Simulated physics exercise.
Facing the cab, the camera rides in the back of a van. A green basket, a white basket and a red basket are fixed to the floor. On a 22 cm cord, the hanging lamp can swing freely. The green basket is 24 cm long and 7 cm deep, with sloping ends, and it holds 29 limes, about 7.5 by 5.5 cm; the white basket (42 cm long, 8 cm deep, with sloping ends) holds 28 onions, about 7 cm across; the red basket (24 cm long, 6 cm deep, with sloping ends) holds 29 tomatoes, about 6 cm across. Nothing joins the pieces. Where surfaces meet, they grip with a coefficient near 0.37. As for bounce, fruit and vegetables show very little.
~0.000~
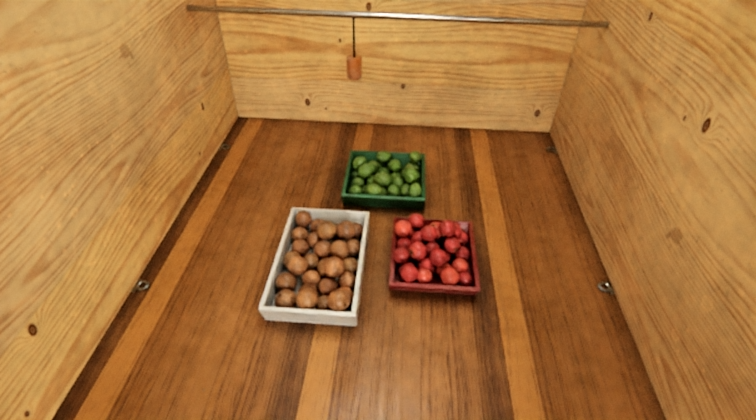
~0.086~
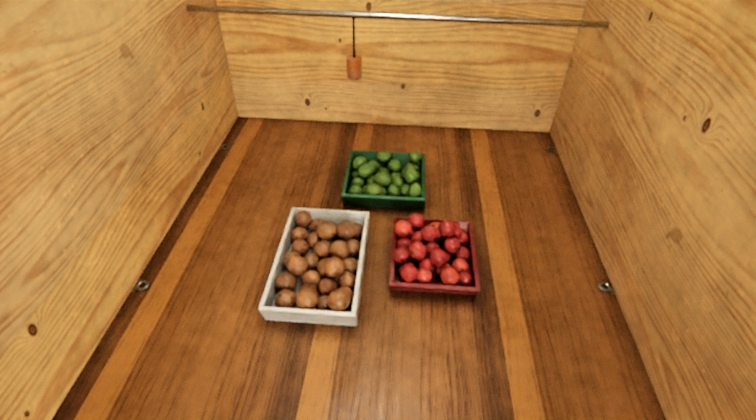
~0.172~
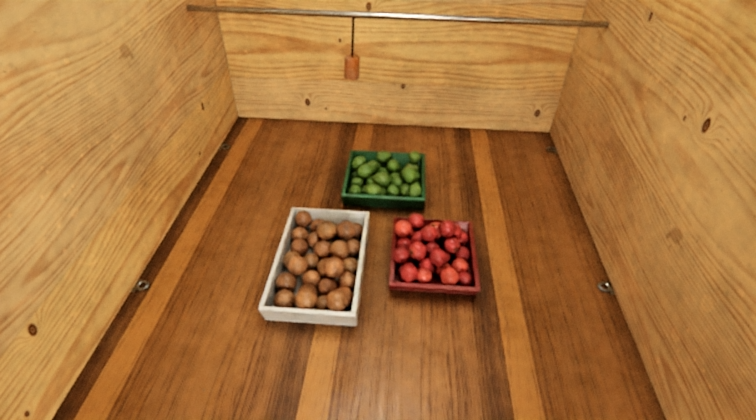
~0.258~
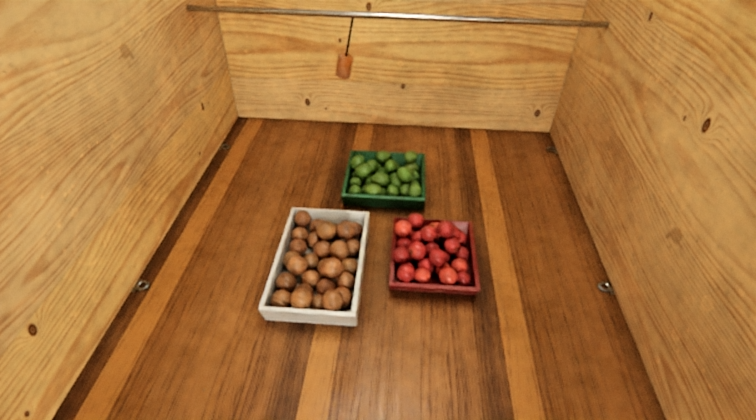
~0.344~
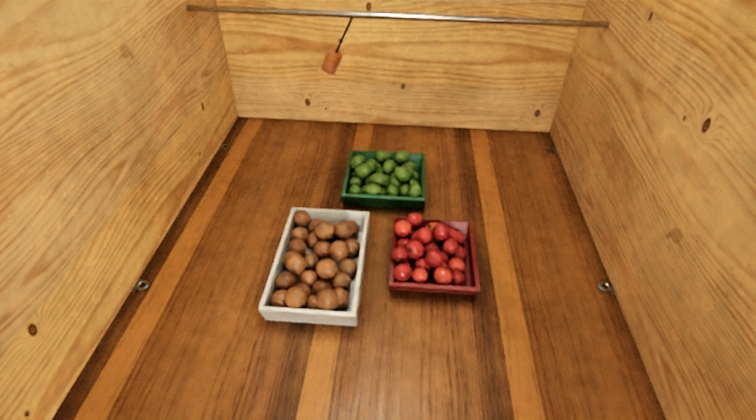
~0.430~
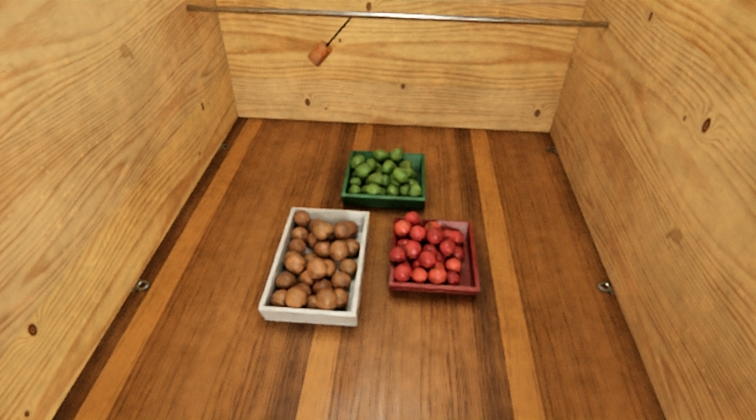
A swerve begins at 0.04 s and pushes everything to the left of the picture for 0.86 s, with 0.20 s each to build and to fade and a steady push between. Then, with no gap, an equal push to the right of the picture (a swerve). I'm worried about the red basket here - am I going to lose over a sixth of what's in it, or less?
Honestly, the spill passes the one-in-six mark.
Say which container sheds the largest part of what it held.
Answer: The red basket.
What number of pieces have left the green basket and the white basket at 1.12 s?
Roughly - green basket: 0; white basket: 0.
After 0.74 s, green basket 29 in, 0 out, white basket 28 in, 0 out and red basket 26 in, 3 out.
After 1.12 s, green basket 29 in, 0 out, white basket 28 in, 0 out and red basket 24 in, 5 out.
After 1.67 s, green basket 29 in, 0 out, white basket 27 in, 1 out and red basket 19 in, 10 out.
Final count (at 2.36 s), green basket 29 in, 0 out, white basket 26 in, 2 out and red basket 19 in, 10 out. Asked share, 10 of 29, 34 per cent.
